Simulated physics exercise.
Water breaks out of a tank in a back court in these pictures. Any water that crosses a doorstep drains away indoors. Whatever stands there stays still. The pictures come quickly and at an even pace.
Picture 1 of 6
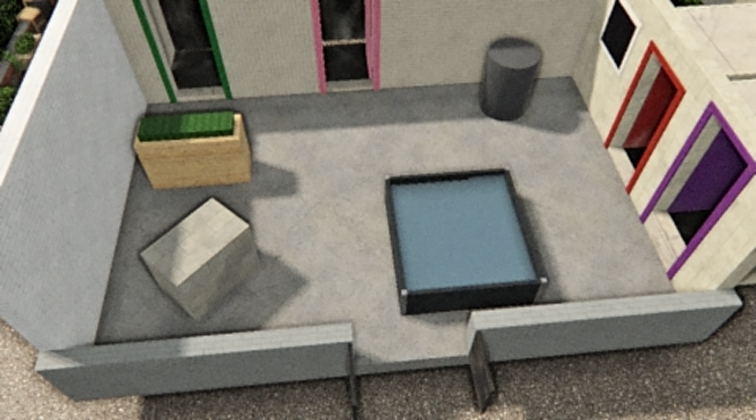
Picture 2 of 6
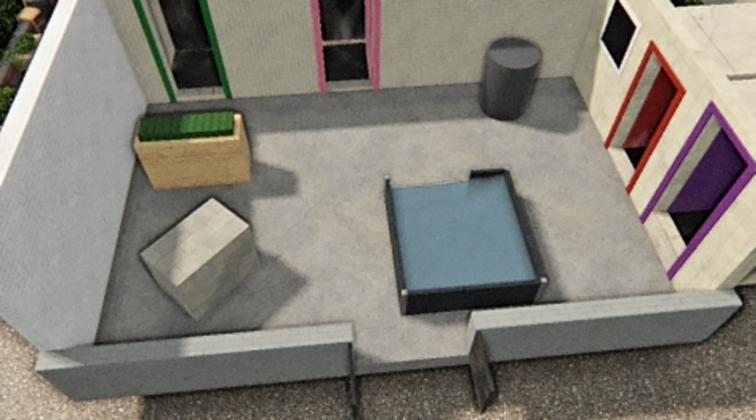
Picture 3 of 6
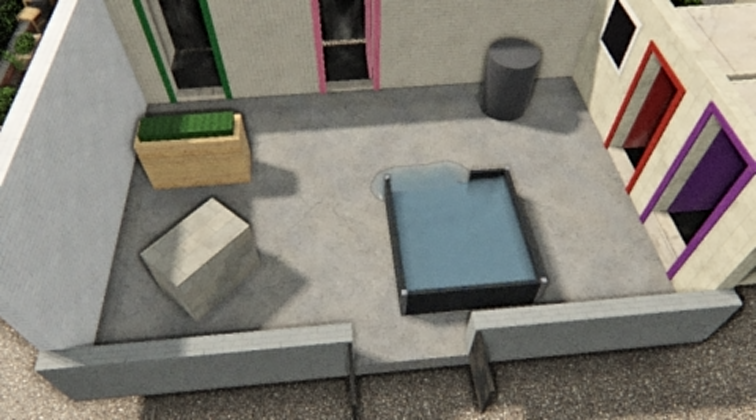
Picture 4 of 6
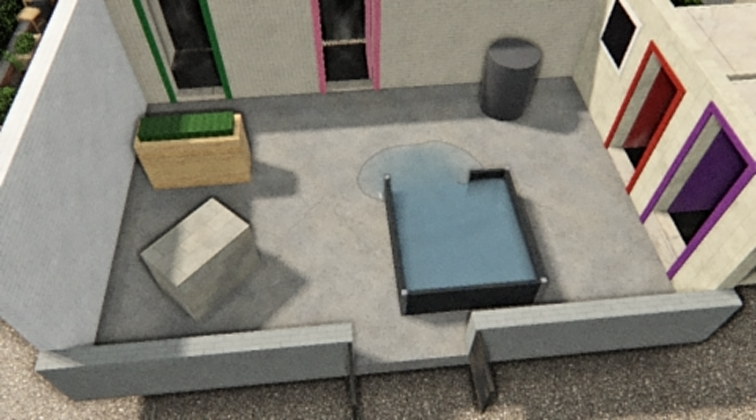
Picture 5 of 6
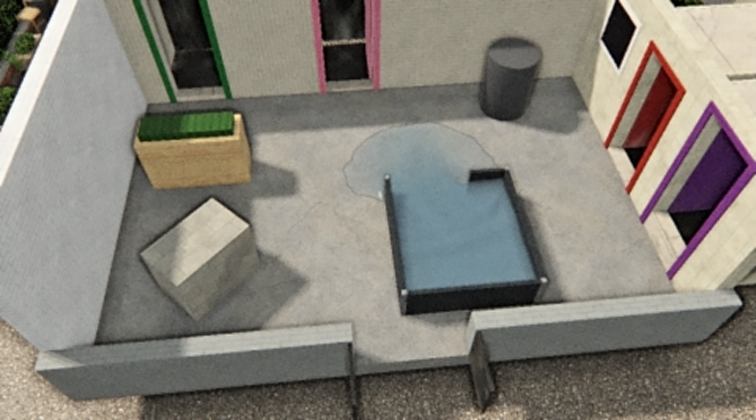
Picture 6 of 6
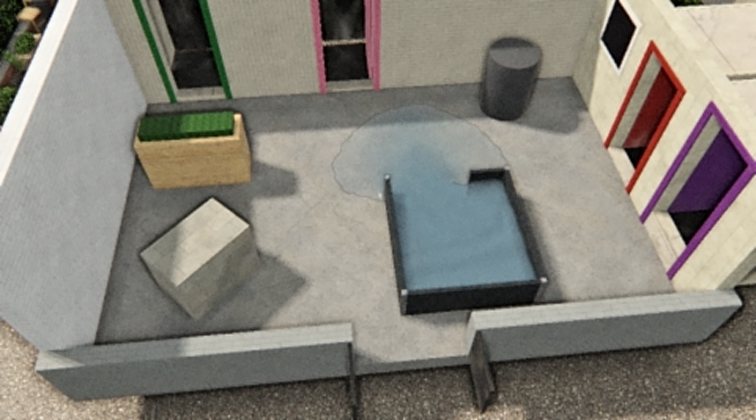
A walled back court with a grey floor is seen from above by a still camera. A dark-sided tank of blue water sits right of centre, with a pale block and a green-topped planter at left, a grey cylinder behind, and green-, pink-, red- and purple-edged openings around. Most of the tank's far side opens, and water pours out, spreading across the floor toward the back wall in a widening, rounded sheet.
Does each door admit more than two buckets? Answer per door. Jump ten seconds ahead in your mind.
The red door: It does not; the purple door: It does not; the pink door: It does; the green door: It does not.
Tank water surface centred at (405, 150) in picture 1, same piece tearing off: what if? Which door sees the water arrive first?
It's the pink-painted one.
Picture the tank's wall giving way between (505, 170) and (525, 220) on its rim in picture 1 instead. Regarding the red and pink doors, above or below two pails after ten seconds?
Outcome - red door breaks the threshold, pink door comes in lower.
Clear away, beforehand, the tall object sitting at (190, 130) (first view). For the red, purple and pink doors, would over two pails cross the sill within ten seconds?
My reading: Red lets less in; purple stays under; pink passes that mark.
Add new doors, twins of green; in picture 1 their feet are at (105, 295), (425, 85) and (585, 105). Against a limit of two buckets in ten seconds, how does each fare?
The first new doorway comes up short, the second tops it, the third comes up short.
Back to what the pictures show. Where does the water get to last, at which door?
That is the purple door.
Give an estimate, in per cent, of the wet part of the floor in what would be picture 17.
About 30 per cent.
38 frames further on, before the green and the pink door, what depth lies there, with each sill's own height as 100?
In order: Roughly 60 and 180 in a hundred.
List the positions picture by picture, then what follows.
Still water in the water tank at (459, 229), in the first frame.
Water pours out on the water tank's far side and has run to a hidden place, in the second frame.
The front is at (456, 167), out from the gap on the water tank's far side, in the third frame.
Water pours out on the water tank's far side and has run to (440, 145), in the fourth frame.
Water pours out on the water tank's far side and has run to (433, 126), in the fifth frame.
The front is at (425, 108), out from the gap on the water tank's far side, in the sixth frame.
A moment on, water covers 20 % of the floor; the red door not reached, the purple door not reached, the pink door under two buckets in, the green door not reached.
Next, water covers 30 % of the floor; the red door not reached, the purple door not reached, the pink door over two buckets in, the green door not reached.
Then, water covers 35 % of the floor; the red door not reached, the purple door not reached, the pink door far over two buckets in, the green door wet at the sill, nothing in.
Later, water covers 60 % of the floor; the red door wet at the sill, nothing in, the purple door wet at the sill, nothing in, the pink door far over two buckets in, the green door wet at the sill, nothing in.
In the end, water covers 85 % of the floor; the red door wet at the sill, nothing in, the purple door wet at the sill, nothing in, the pink door far over two buckets in, the green door under two buckets in.
